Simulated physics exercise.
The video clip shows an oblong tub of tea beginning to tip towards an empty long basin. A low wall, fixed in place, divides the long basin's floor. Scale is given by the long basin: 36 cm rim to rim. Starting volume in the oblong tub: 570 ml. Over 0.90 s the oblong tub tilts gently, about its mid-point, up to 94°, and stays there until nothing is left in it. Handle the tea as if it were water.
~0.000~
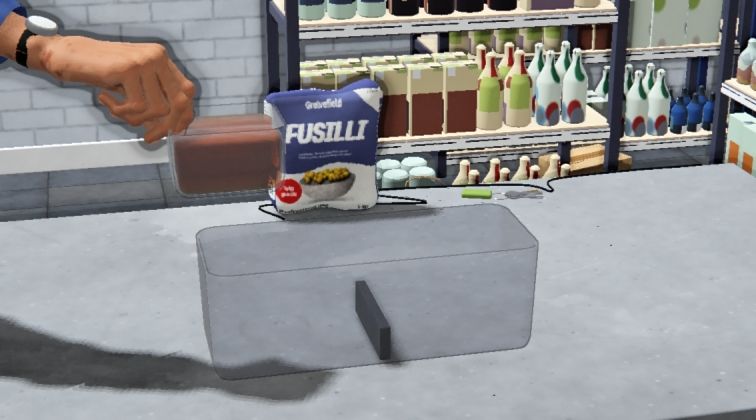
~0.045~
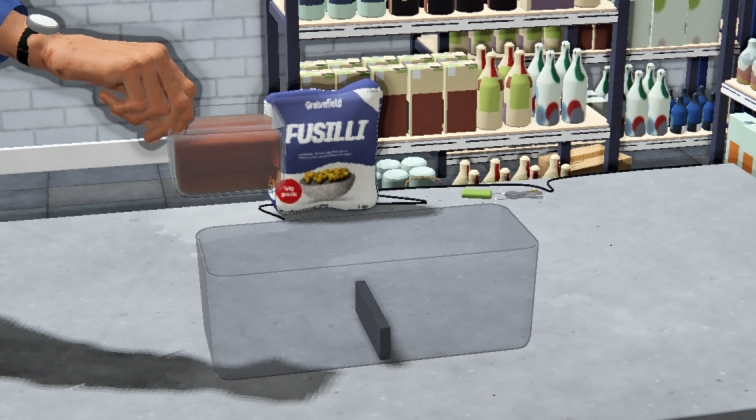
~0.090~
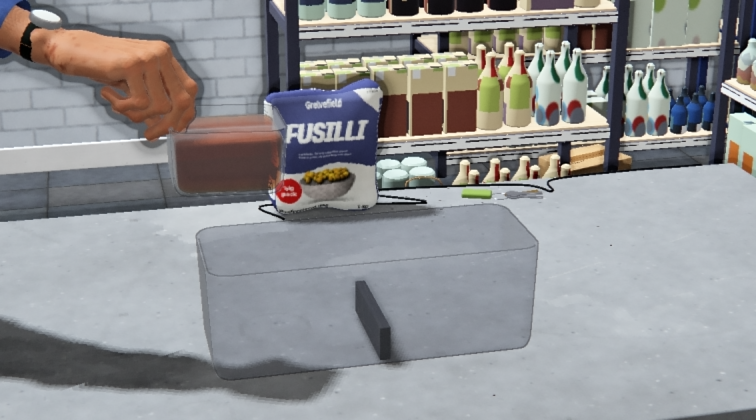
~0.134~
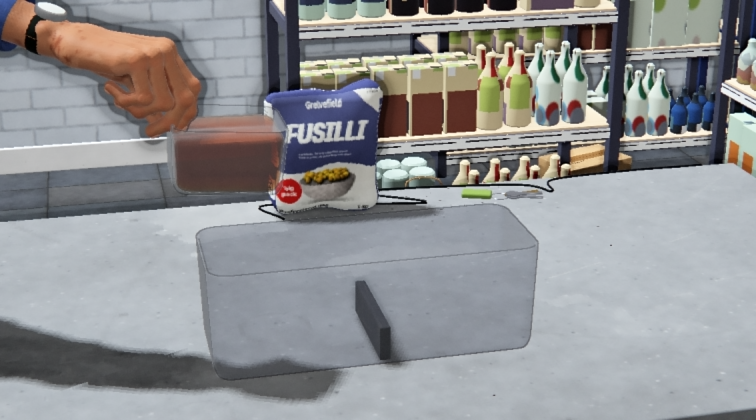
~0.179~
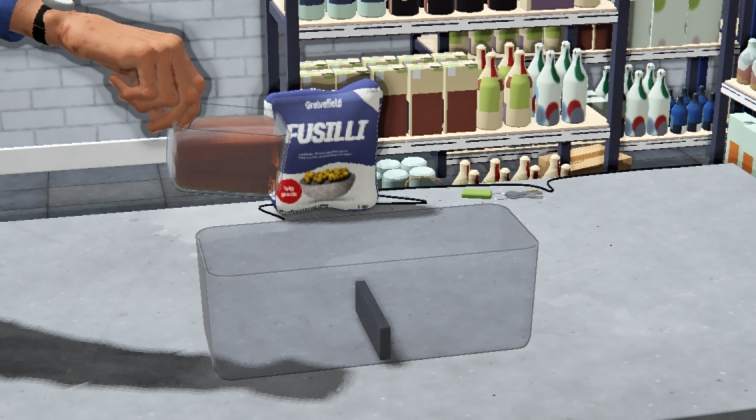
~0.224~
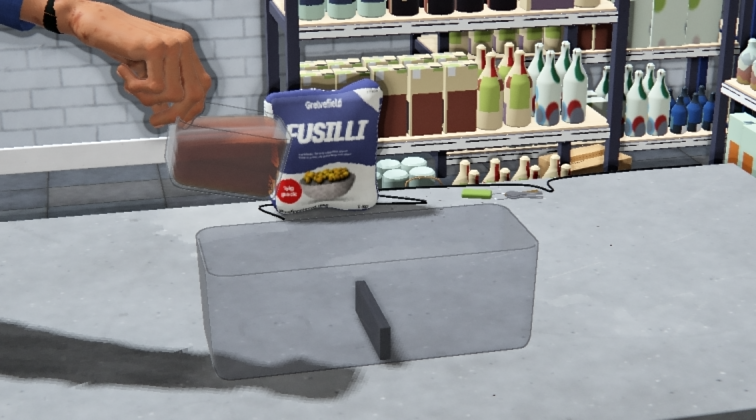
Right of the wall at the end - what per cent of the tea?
Near 7 per cent.
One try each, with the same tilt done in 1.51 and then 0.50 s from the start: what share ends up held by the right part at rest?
I'd expect close to 10 per cent and then close to 10 per cent.
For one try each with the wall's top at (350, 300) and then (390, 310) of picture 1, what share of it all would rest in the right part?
The first gives near 50 per cent and the second near 15 per cent.
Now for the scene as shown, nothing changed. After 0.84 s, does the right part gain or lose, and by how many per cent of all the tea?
The share ends bigger than before, by about 2 %.
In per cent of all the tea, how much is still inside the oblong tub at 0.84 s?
About 12 per cent.
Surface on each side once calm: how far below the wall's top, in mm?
Left 16 mm, right 38 mm.
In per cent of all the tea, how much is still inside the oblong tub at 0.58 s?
At that time about 54 in a hundred parts are still held.
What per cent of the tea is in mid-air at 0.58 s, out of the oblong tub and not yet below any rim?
About 32 per cent.
By 0.58 s the tilt is 67° and 53 per cent is still to pour, 16 is left of the wall and 0 right of it.
By 0.84 s the tilt is 93° and 13 per cent is still to pour, 75 is left of the wall and 5 right of it.
By 1.11 s the tilt is 94° and 3 per cent is still to pour, 88 is left of the wall and 7 right of it.
By 1.40 s the tilt is 94° and 0 per cent is still to pour, 91 is left of the wall and 7 right of it.
At rest 92 per cent lies left of the wall, 7 right of it and 1 outside.
